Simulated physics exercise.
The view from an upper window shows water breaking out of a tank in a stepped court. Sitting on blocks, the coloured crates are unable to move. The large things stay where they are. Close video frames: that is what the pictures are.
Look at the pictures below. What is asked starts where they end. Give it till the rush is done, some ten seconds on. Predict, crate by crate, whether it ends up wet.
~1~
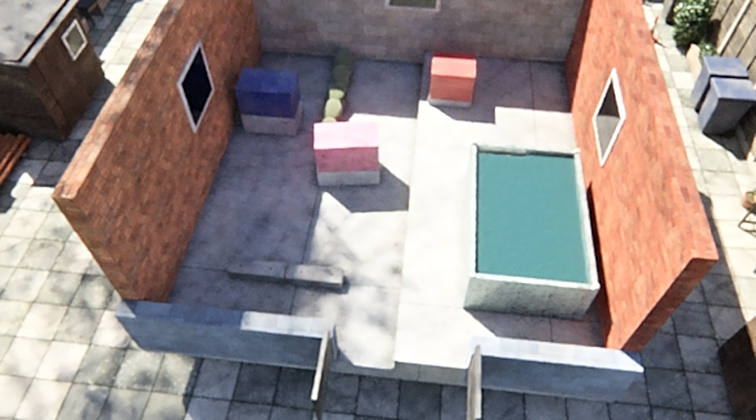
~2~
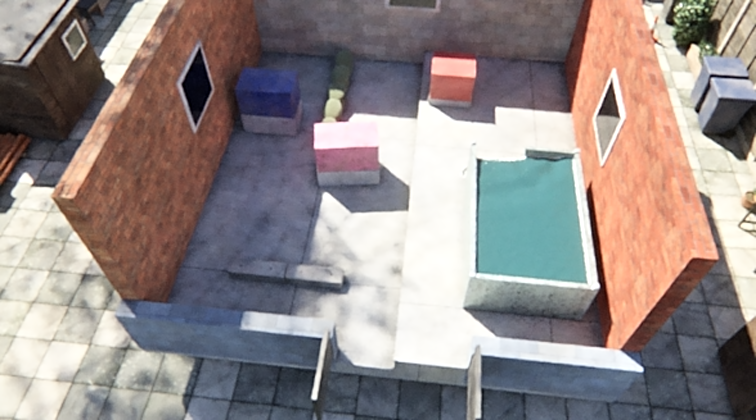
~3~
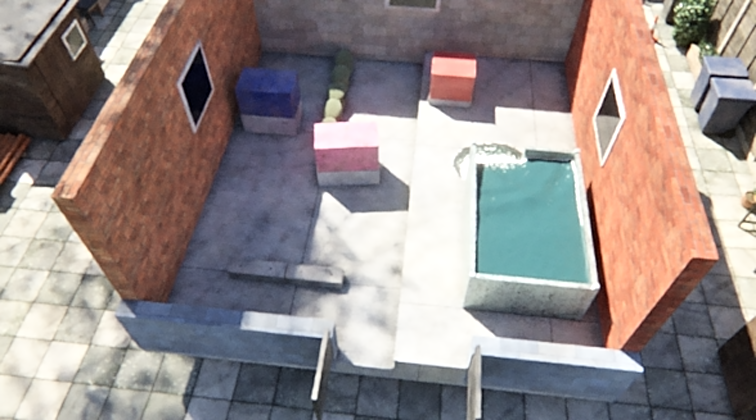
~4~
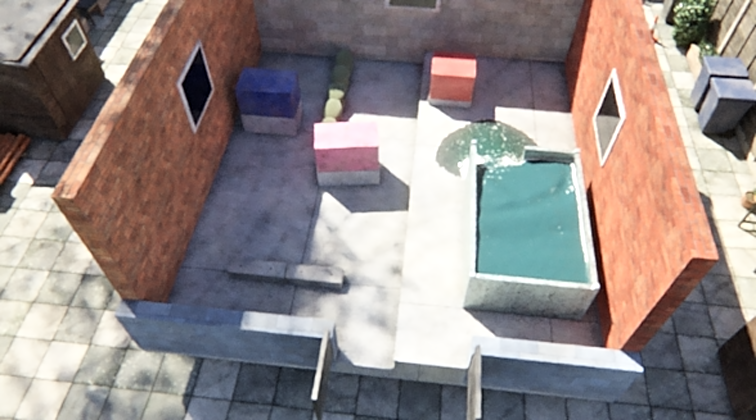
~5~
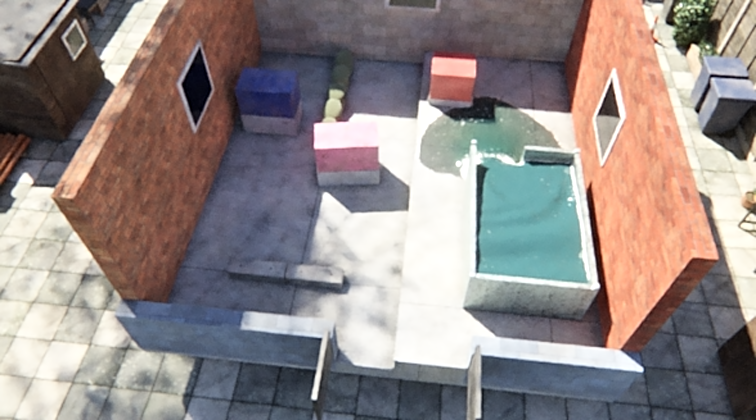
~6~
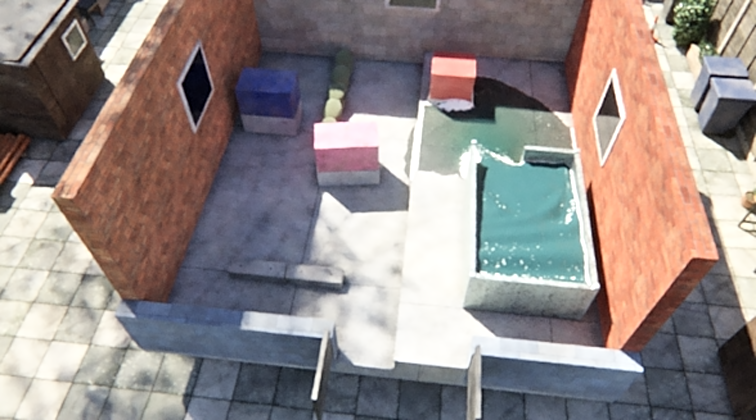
My prediction: Red crate: Doused. Blue crate: Clear. Pink crate: Clear.
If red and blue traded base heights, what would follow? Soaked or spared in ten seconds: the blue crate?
The blue one is not reached.
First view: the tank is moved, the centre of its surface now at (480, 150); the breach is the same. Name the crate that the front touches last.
I'd go with the blue-painted one.
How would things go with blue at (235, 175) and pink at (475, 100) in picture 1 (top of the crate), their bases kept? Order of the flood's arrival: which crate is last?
My pick is the red crate.
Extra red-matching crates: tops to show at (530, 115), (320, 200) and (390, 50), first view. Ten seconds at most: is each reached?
Listed order: Flooded / unflooded / flooded.
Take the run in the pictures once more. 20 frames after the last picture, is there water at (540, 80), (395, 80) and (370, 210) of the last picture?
Going through them one by one, the first is waterlogged, the second waterlogged and the third spared.
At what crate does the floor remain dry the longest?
Easy - the blue-painted one.
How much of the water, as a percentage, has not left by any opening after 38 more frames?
Around 100 in a hundred.
A moment on, water covers 25 % of the floor; the red crate water round its plinth, the blue crate not reached, the pink crate water round its plinth.
Next, water covers 30 % of the floor; the red crate water round its plinth, the blue crate not reached, the pink crate water round its plinth.
Then, water covers 40 % of the floor; the red crate water round its plinth, the blue crate water round its plinth, the pink crate water round its plinth.
Later, water covers 55 % of the floor; the red crate water round its plinth, the blue crate water round its plinth, the pink crate water round its plinth.
In the end, water covers 85 % of the floor; the red crate was topped, the blue crate stayed above the water, the pink crate stayed above the water.
